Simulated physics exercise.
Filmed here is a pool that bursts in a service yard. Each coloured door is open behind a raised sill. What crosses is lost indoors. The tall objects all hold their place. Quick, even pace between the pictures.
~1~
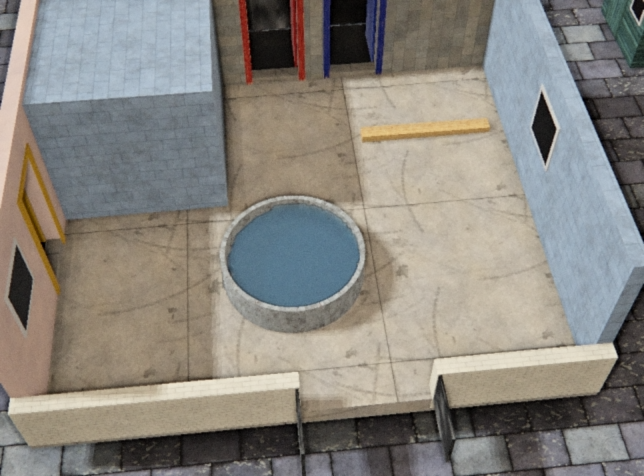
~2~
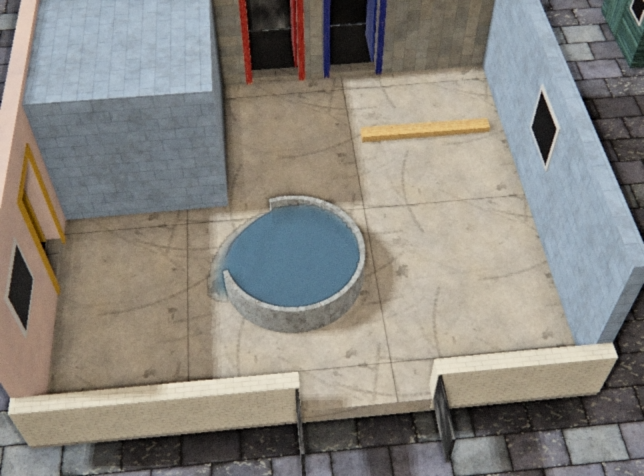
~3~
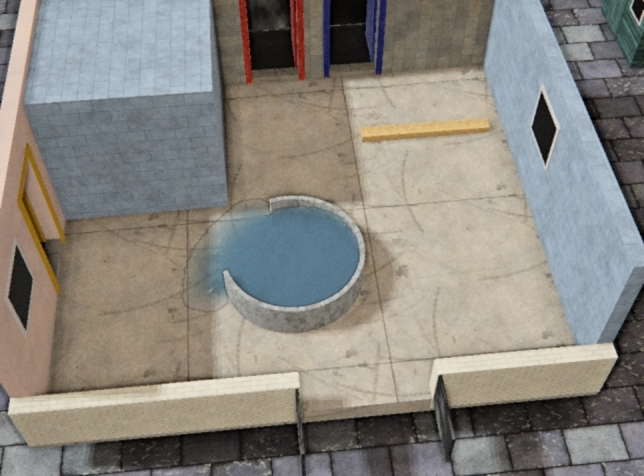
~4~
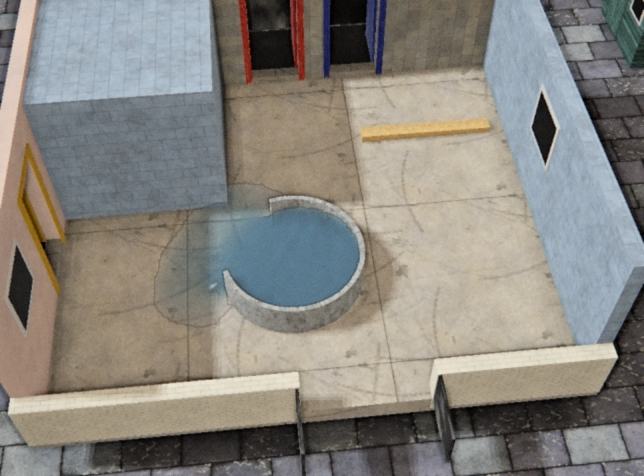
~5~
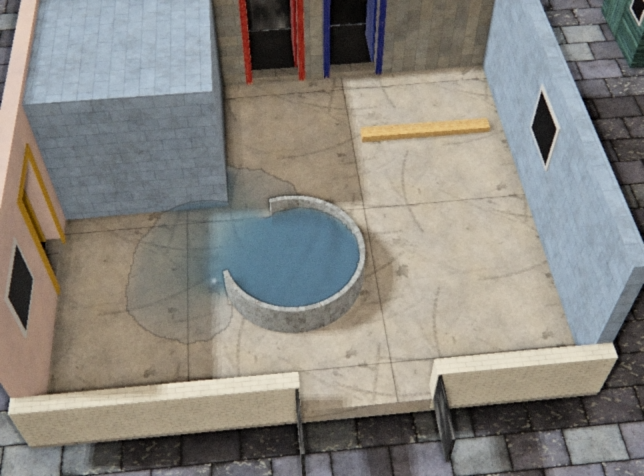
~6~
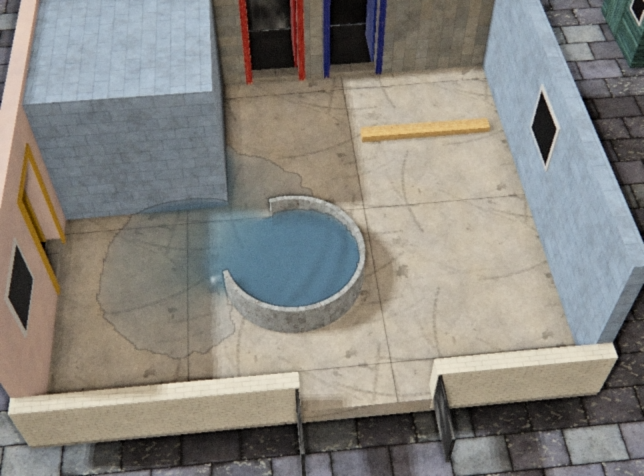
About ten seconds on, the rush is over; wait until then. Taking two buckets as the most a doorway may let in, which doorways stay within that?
As I see it, yellow door: Over two pails; blue door: Two pails at most; red door: Two pails at most.
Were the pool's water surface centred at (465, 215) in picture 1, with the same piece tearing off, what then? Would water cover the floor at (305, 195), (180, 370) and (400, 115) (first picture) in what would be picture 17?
I'd call them watered, still dry and still dry, in the order asked.
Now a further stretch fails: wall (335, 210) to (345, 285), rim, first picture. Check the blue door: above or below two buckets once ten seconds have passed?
I reckon the blue door doesn't reach it.
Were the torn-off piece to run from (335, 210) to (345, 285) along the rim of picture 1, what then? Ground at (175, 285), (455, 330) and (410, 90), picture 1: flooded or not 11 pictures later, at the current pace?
Going through them one by one, I'd say high and dry, then waterlogged, then high and dry.
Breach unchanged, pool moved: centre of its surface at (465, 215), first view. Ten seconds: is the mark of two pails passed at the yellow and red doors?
The yellow door remains within limit and the red door tops the threshold.
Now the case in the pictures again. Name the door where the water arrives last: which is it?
The blue one.
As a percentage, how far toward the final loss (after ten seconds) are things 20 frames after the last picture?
I'd put it near 50 in a hundred.
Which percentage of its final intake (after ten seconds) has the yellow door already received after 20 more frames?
Working it through, I arrive at 90 %.
A moment on, water covers 20 % of the floor; the yellow door wet at the sill, nothing in, the blue door not reached, the red door not reached.
Next, water covers 25 % of the floor; the yellow door over two buckets in, the blue door not reached, the red door wet at the sill, nothing in.
Then, water covers 30 % of the floor; the yellow door far over two buckets in, the blue door wet at the sill, nothing in, the red door wet at the sill, nothing in.
Later, water covers 55 % of the floor; the yellow door far over two buckets in, the blue door wet at the sill, nothing in, the red door wet at the sill, nothing in.
In the end, water covers 80 % of the floor; the yellow door far over two buckets in, the blue door wet at the sill, nothing in, the red door wet at the sill, nothing in.
